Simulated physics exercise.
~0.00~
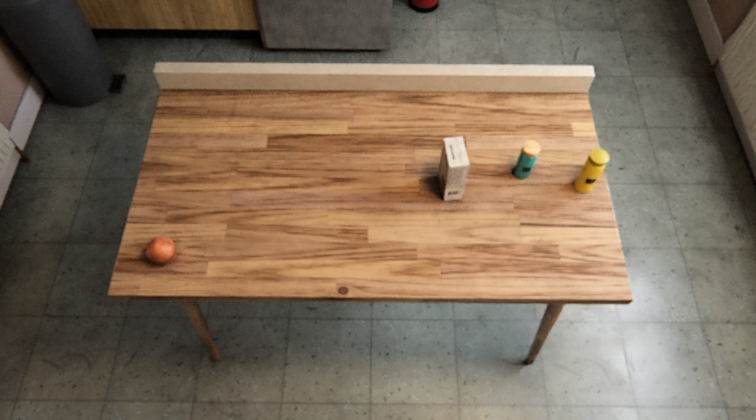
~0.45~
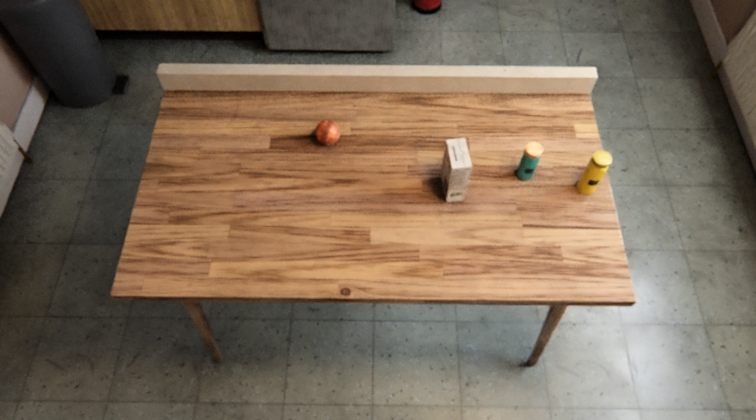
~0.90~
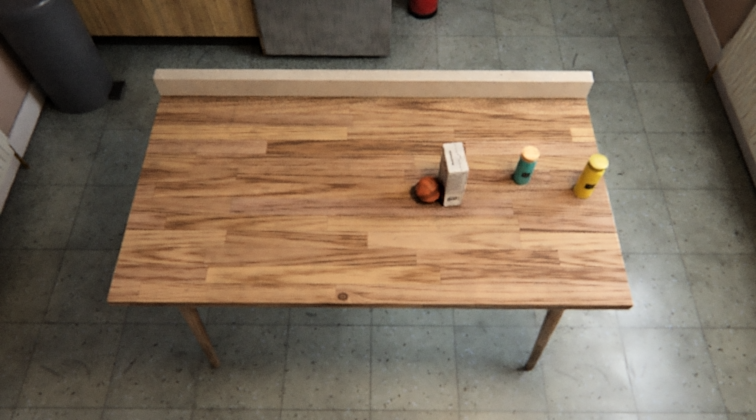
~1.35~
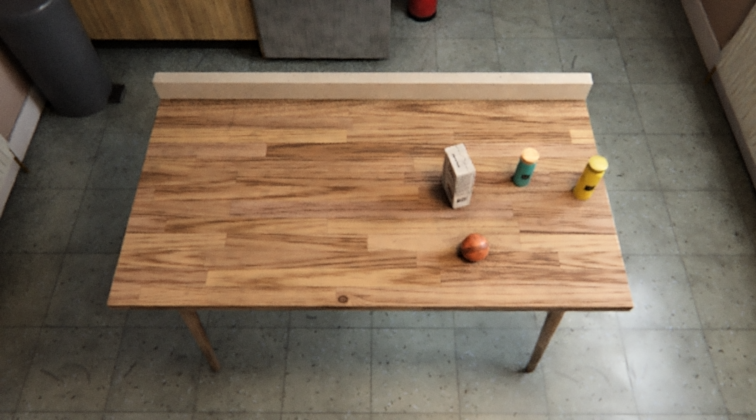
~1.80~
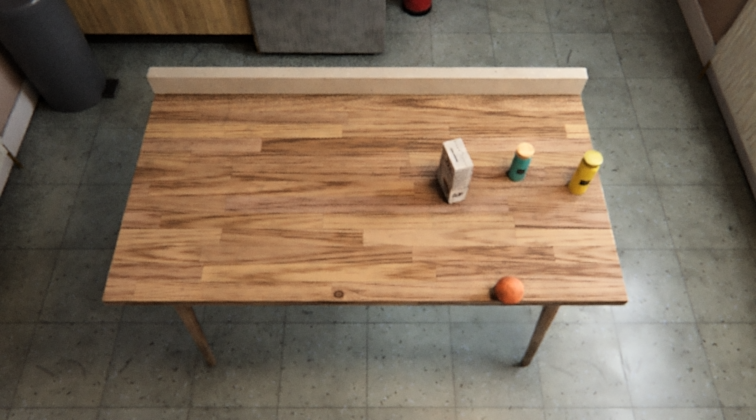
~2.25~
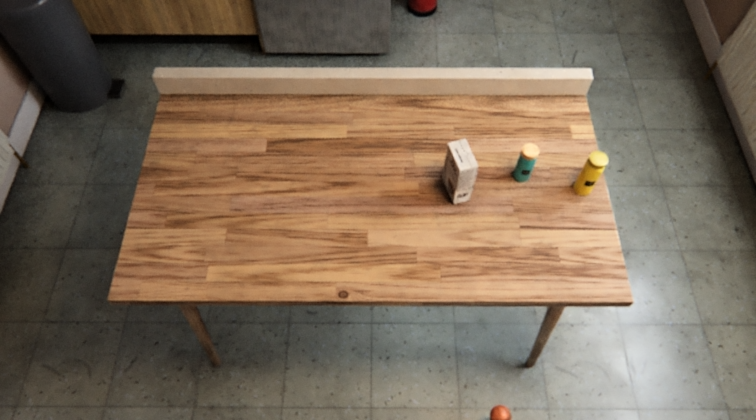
An orange ball rolls across a wooden table, seen from above in a slightly swaying view of a room with a grey tiled floor. A pale rail runs along the far edge, and a white packet, a turquoise shaker and a yellow shaker stand towards the right. The ball travels from the near left up towards the rail, then heads back down and right to the packet's left side. The packet shifts slightly but stays upright as the ball continues to the near edge. The ball drops off towards the floor, leaving the packet and both shakers standing.
